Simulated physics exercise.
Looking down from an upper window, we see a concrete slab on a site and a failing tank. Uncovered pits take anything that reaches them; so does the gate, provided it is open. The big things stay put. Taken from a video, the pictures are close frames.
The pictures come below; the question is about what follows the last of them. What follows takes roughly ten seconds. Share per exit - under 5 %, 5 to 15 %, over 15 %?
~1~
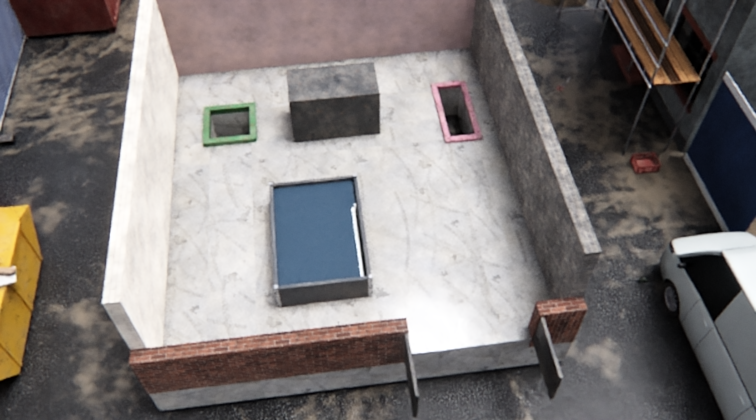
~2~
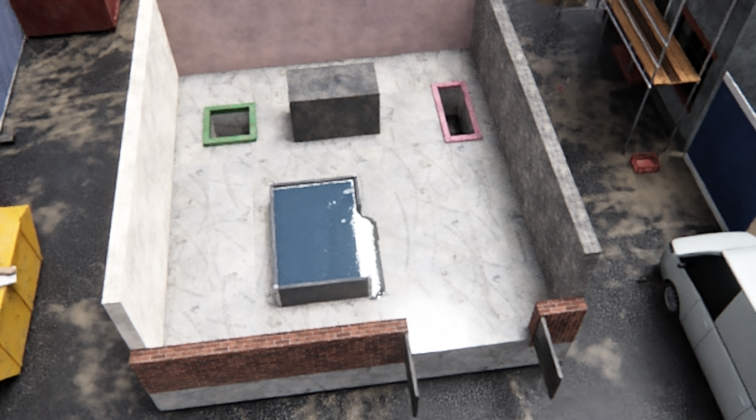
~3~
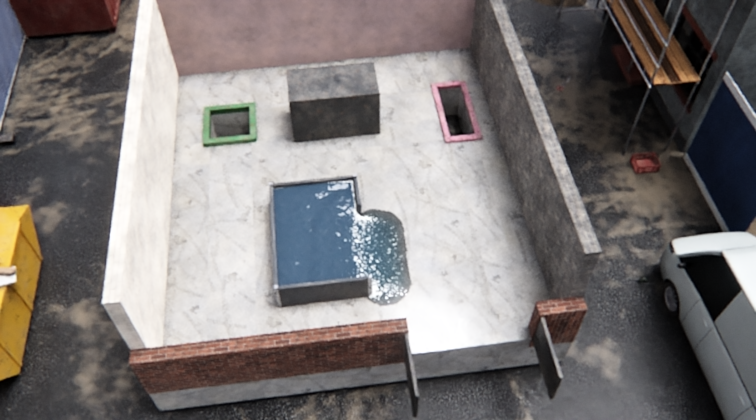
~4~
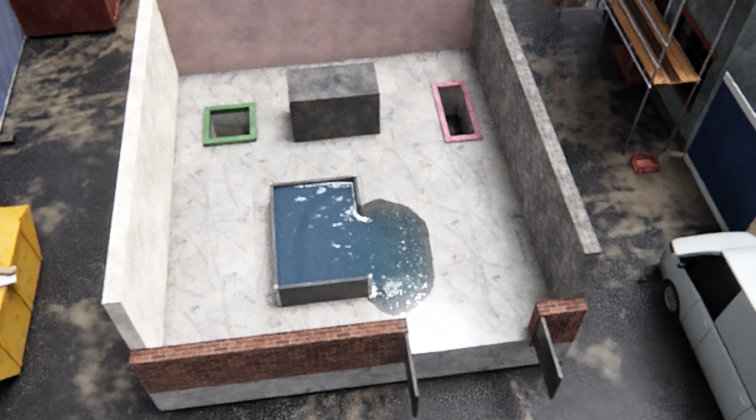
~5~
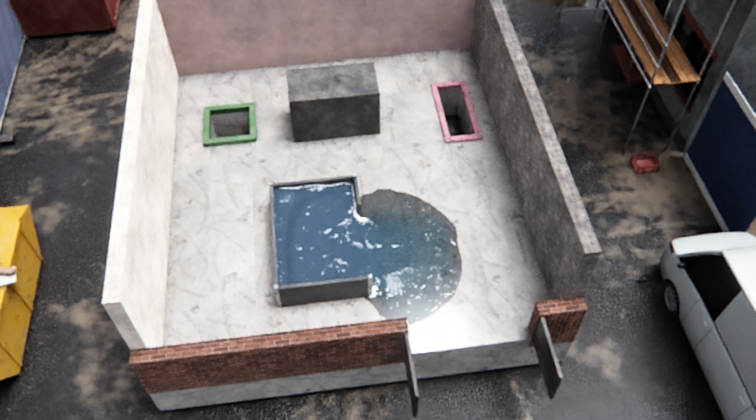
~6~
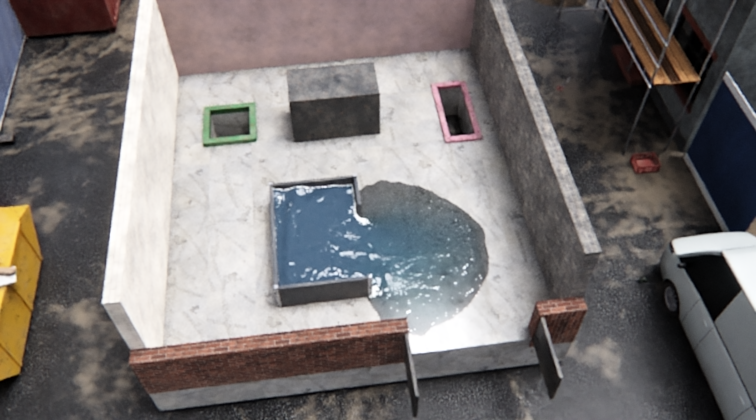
Gate: Over 15 %. Green pit: Under 5 %. Pink pit: Under 5 %.
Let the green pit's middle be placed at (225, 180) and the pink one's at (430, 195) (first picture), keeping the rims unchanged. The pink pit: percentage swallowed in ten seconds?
The pink pit receives 10 per cent.
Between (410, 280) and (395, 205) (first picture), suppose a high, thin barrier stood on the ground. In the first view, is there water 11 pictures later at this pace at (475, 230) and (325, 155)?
Going by the list, I'd say kept clear of the flood, then reached by the flood.
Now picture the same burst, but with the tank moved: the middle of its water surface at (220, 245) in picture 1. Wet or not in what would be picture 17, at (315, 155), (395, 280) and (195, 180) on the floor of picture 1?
Looking at all three, I'd call them bone dry, swamped, bone dry.
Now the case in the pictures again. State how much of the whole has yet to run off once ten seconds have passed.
About 56 %.
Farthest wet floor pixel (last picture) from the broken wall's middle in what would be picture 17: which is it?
Roughly at (495, 130).
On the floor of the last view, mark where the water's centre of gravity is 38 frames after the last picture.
At about (424, 217).
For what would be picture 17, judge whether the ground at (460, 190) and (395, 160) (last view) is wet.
Soaked, untouched.
A moment on, water covers 25 % of the floor; the gate 0 %, the green pit 0 %, the pink pit 0 %.
Next, water covers 25 % of the floor; the gate 4 %, the green pit 0 %, the pink pit 0 %.
Then, water covers 30 % of the floor; the gate 14 %, the green pit 0 %, the pink pit 1 %.
Later, water covers 45 % of the floor; the gate 28 %, the green pit 0 %, the pink pit 2 %.
In the end, water covers 65 % of the floor; the gate 42 %, the green pit 0 %, the pink pit 2 %.
